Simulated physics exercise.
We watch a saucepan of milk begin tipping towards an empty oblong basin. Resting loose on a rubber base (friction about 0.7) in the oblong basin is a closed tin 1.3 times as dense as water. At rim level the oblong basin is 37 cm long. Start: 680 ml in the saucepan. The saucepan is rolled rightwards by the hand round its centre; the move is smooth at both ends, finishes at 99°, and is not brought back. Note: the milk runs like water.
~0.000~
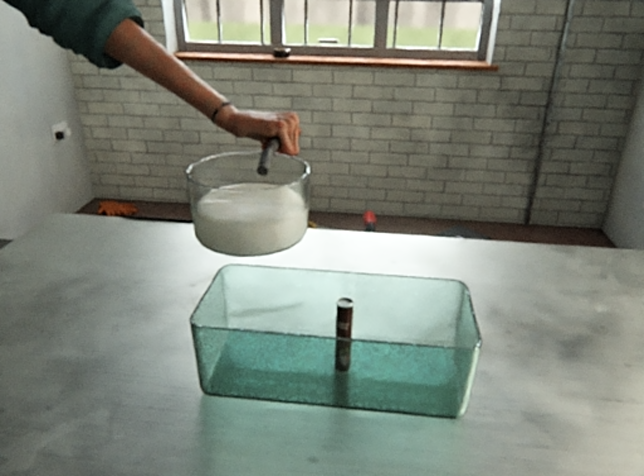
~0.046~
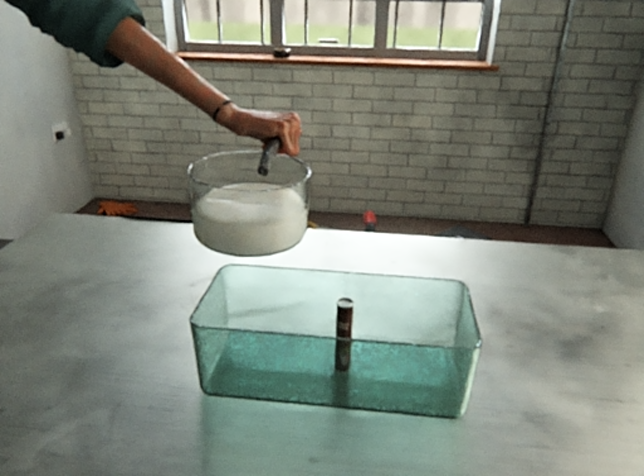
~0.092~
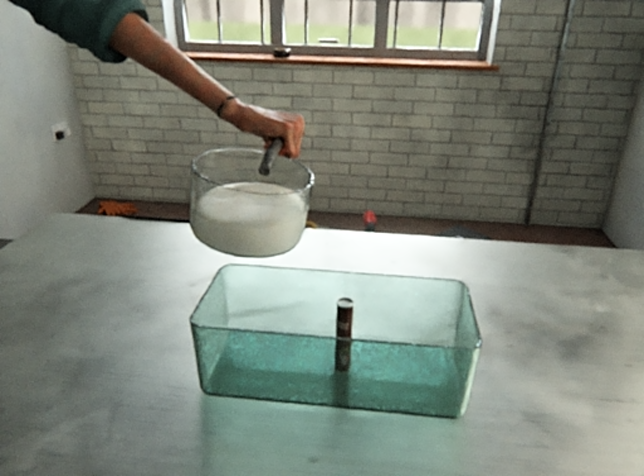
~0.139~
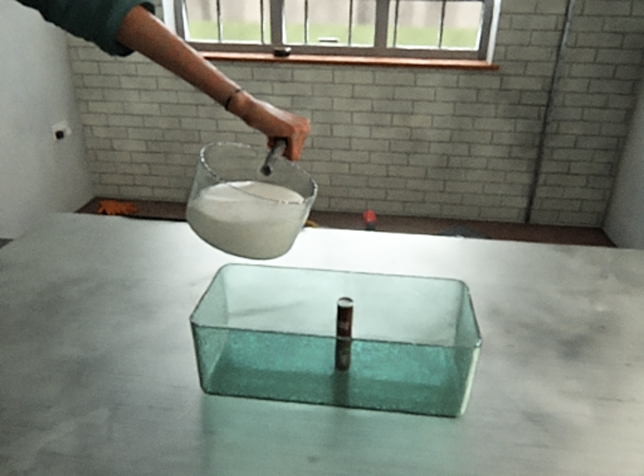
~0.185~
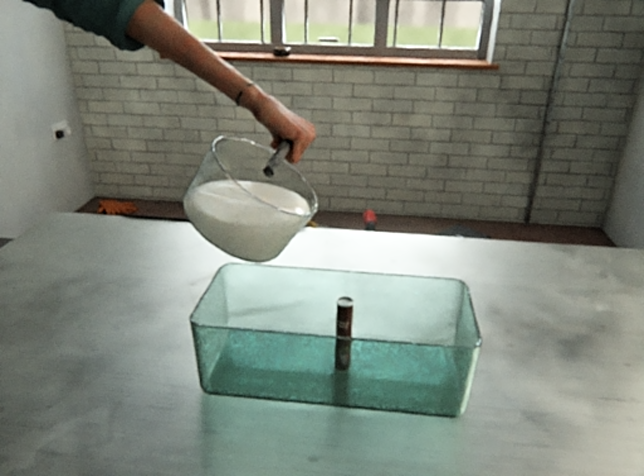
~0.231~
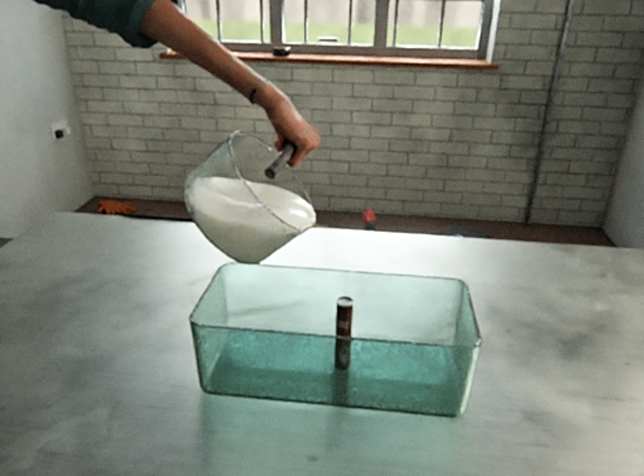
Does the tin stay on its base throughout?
No, I expect it will tip over.
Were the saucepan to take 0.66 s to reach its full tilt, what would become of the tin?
In that case the tin overturns.
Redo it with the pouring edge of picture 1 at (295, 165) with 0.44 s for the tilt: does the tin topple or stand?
Then it goes over.
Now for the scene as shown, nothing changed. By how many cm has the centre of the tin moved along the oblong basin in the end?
In the end the tin's centre has shifted about 8.5 centimetres.
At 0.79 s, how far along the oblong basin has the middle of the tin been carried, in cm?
The tin is about 7 cm from where it started.
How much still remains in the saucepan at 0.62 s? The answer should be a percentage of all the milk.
14 %.
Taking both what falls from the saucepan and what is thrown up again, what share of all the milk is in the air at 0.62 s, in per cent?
10 in a hundred, give or take.
By 0.45 s the tilt is 99° and 34 per cent is still to pour; the tin stands where it began.
By 0.62 s the tilt is 99° and 14 per cent is still to pour; the tin leans 10°.
By 0.79 s the tilt is 99° and 4 per cent is still to pour; the tin lies on its side.
By 0.97 s the tilt is 99° and 1 per cent is still to pour; the tin lies on its side.
At rest the tin lies on its side.
